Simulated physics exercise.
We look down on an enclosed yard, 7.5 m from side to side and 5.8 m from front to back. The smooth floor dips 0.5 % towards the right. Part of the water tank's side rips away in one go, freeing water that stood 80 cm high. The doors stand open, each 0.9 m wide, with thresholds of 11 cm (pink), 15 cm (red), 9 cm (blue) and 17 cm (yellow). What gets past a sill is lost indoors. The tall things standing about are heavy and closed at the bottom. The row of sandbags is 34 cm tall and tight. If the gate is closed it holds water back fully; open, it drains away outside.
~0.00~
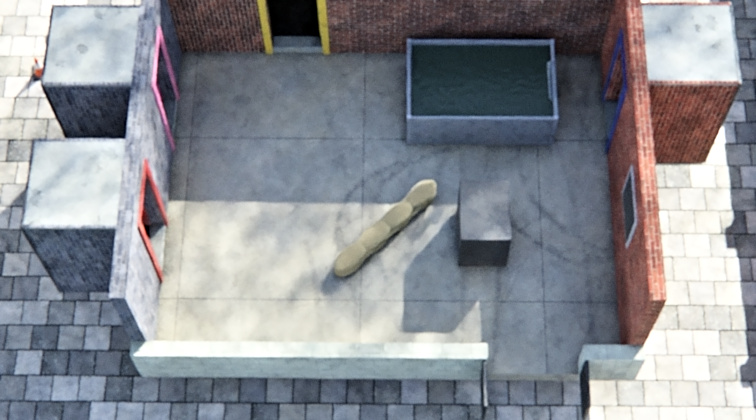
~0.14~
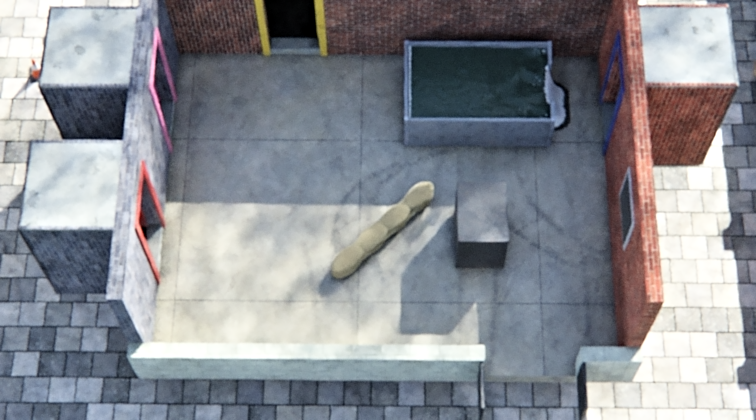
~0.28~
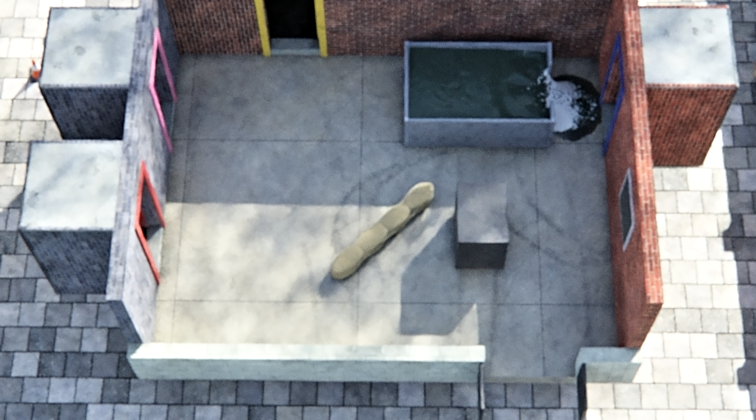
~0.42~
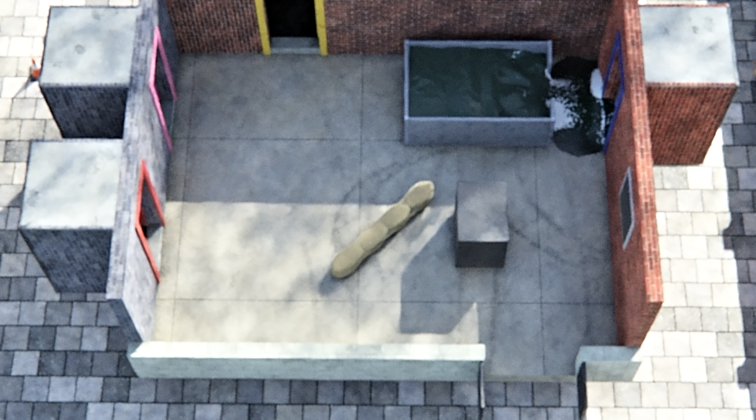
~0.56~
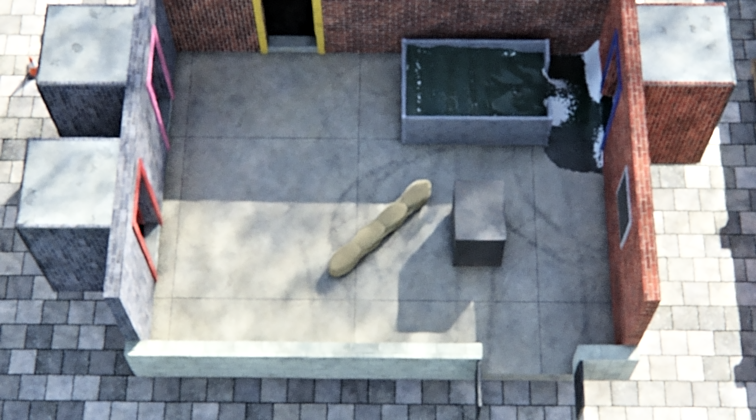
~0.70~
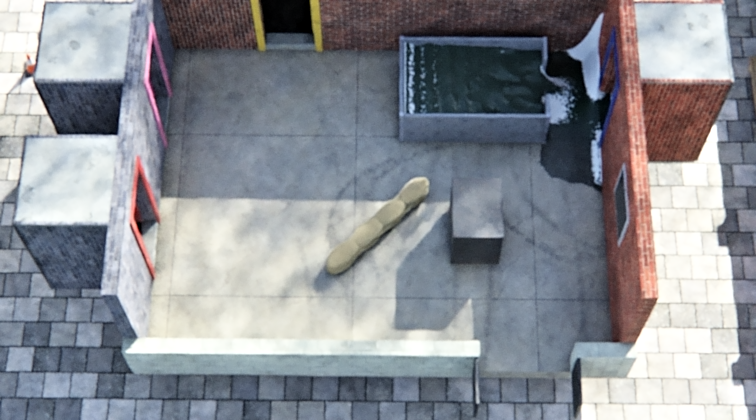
Dark water burst out of the right end of a gray tank in a brick-walled yard, spread across the floor to the right-hand wall, splashed up against it, and crept along its base toward the front.
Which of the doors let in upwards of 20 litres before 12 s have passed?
Door by door: At the pink door it stays under the limit; at the red door it does not reach the limit; at the blue door it exceeds the limit; at the yellow door it stays under the limit.
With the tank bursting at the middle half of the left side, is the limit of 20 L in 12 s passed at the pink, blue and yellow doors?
Against that limit: Pink over, blue not over, yellow not over.
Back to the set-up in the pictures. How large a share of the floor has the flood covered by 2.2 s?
Some 15 per cent of it.
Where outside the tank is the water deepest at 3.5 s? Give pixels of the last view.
At about (590, 95).
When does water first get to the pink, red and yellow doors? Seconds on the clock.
Arrival: Pink 3.6 s, red 5.5 s, yellow 2.2 s.
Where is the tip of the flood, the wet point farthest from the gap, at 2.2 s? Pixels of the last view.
Around (607, 358).
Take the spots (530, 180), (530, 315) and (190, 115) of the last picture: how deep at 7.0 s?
About 1, 4 and 6 cm.
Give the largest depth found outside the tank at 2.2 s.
Roughly 48 cm.
After 1.4 s water covers 10 % of the floor and is deepest (57 cm) near (590, 95); pink door not reached, red door not reached, blue door 34 cm at the sill, 233 L in, yellow door not reached.
After 2.2 s water covers 15 % of the floor and is deepest (48 cm) near (590, 95); pink door not reached, red door not reached, blue door 35 cm at the sill, 458 L in, yellow door not reached.
After 3.5 s water covers 35 % of the floor and is deepest (36 cm) near (590, 95); pink door not reached, red door not reached, blue door 29 cm at the sill, 683 L in, yellow door 3 cm at the sill, 0 L in.
After 7.0 s water covers 55 % of the floor and is deepest (22 cm) near (590, 95); pink door 5 cm at the sill, 0 L in, red door 2 cm at the sill, 0 L in, blue door 19 cm at the sill, 981 L in, yellow door 2 cm at the sill, 0 L in.
After 12.0 s water covers 85 % of the floor and is deepest (12 cm) near (591, 113); pink door 3 cm at the sill, 0 L in, red door 2 cm at the sill, 0 L in, blue door 12 cm at the sill, 1087 L in, yellow door 1 cm at the sill, 0 L in.
